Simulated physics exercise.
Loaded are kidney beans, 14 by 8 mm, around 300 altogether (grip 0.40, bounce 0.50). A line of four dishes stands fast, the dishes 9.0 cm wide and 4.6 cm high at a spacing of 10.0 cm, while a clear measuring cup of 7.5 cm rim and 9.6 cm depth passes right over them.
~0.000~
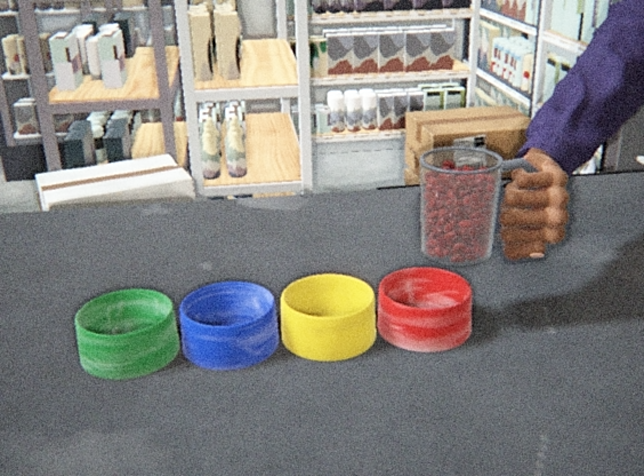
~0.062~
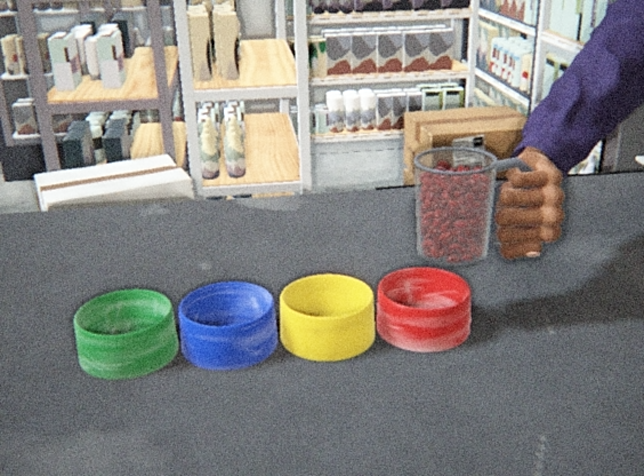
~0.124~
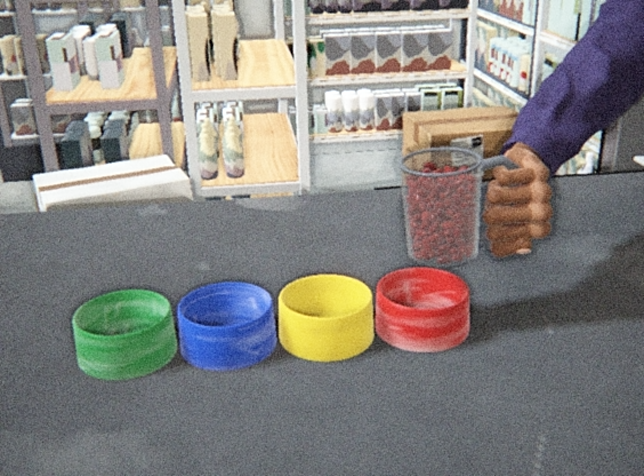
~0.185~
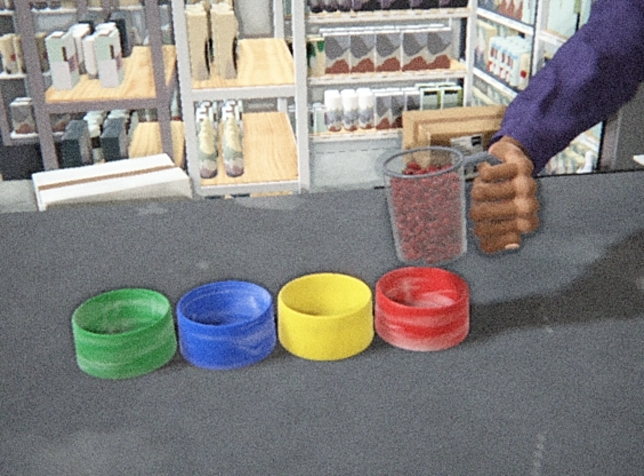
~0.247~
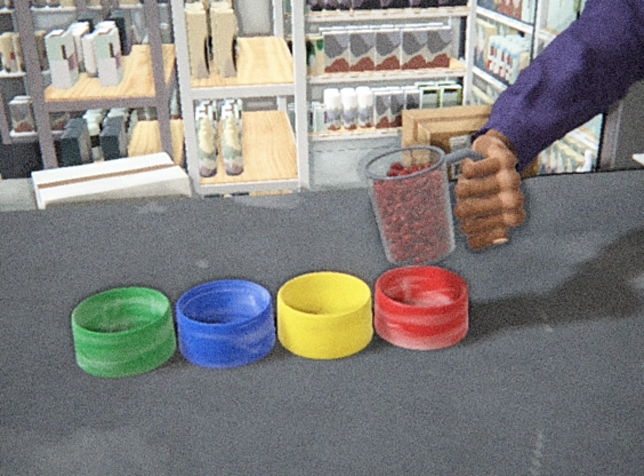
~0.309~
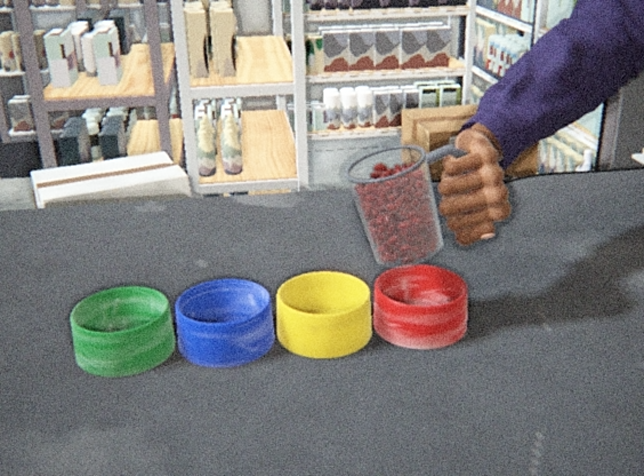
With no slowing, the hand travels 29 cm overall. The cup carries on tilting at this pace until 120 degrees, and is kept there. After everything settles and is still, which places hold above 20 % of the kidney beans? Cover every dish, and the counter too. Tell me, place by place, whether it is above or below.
Red dish: Below the mark; blue dish: Below the mark; green dish: Above the mark; yellow dish: Below the mark; counter: Below the mark.
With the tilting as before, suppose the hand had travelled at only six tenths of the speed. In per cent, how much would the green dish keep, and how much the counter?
Green: 80; counter: 10.
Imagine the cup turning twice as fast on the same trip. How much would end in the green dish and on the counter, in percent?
Shares: Green 60, counter 10.
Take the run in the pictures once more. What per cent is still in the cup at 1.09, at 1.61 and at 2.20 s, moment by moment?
Series: 100 / 85 / 5 per cent.
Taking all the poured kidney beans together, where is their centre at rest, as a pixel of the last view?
Somewhere near (114, 326) in the last picture.
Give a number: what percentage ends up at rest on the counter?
Near 15 percent, roughly speaking.
Then, at 1.09 s, tilt 64 degrees; cup holds 100 %.
After 1.61 s, tilt 97 degrees; cup holds 85 %, green 10 %.
After 2.20 s, tilt 120 degrees; cup holds 5 %, green 85 %.
In the end, at 3.0 s, red 0 %, blue 0 %, green 85 %, yellow 0 %, counter 15 %.
